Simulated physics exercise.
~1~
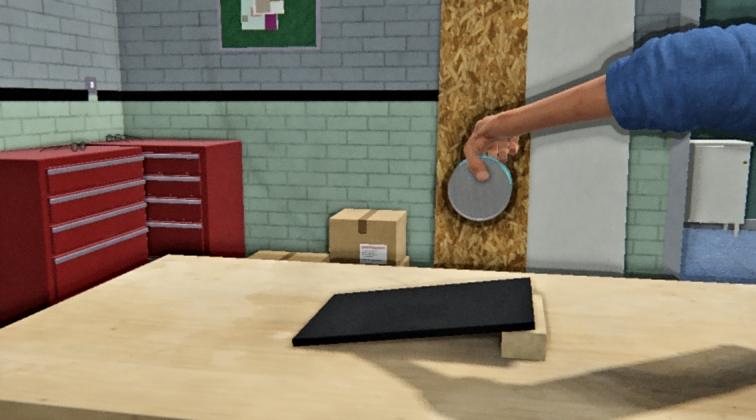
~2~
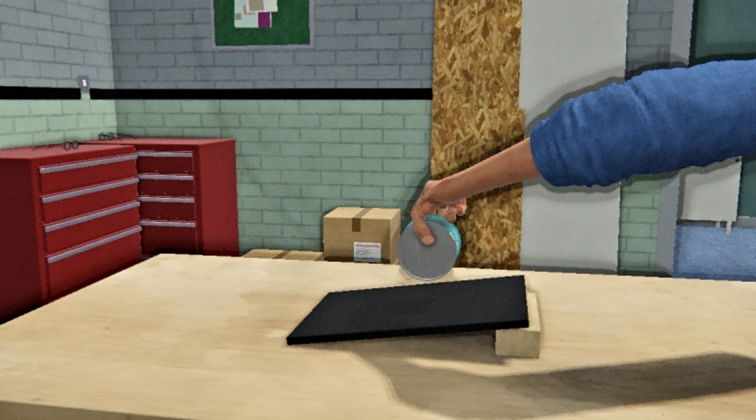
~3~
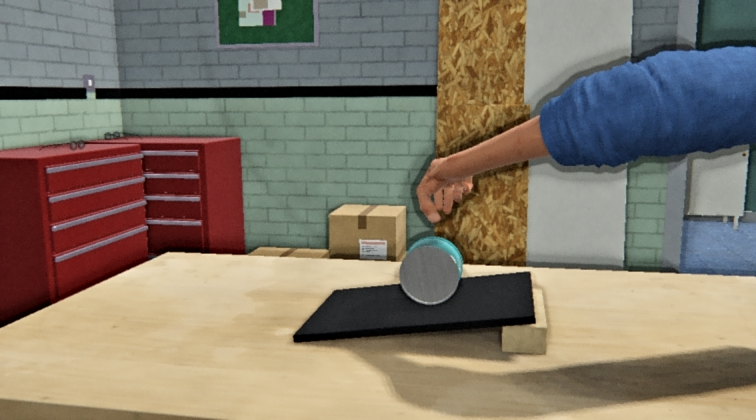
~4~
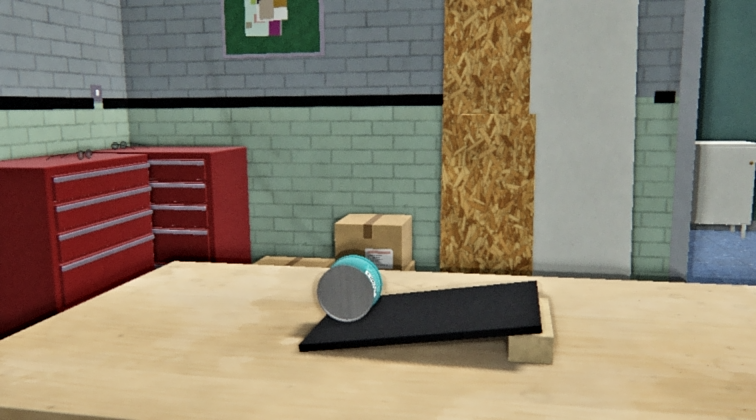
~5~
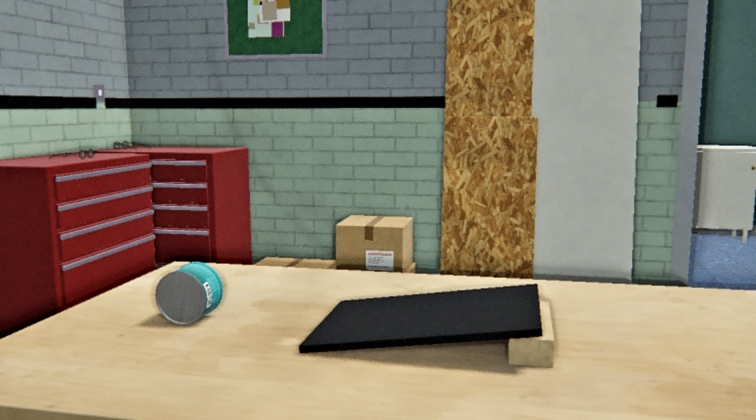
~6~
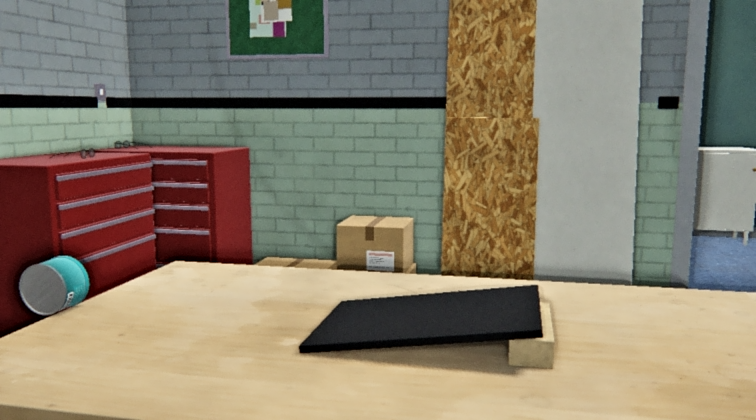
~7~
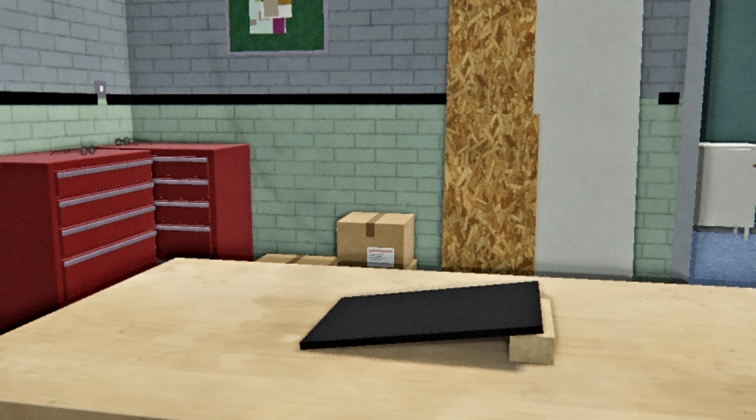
An arm in a blue sleeve reaches in from the right, holding a turquoise tub with a grey end above a pale wooden table, seen from the front by a slightly swaying camera. A black board lies on the table, its right end propped on a wooden block, with red drawer cabinets and a cardboard box behind. The hand lowers the tub onto the board, lets go and draws back. The tub rolls left down the slope and onto the tabletop. It keeps rolling, passes the table's left edge and disappears from view, leaving the board still in place.
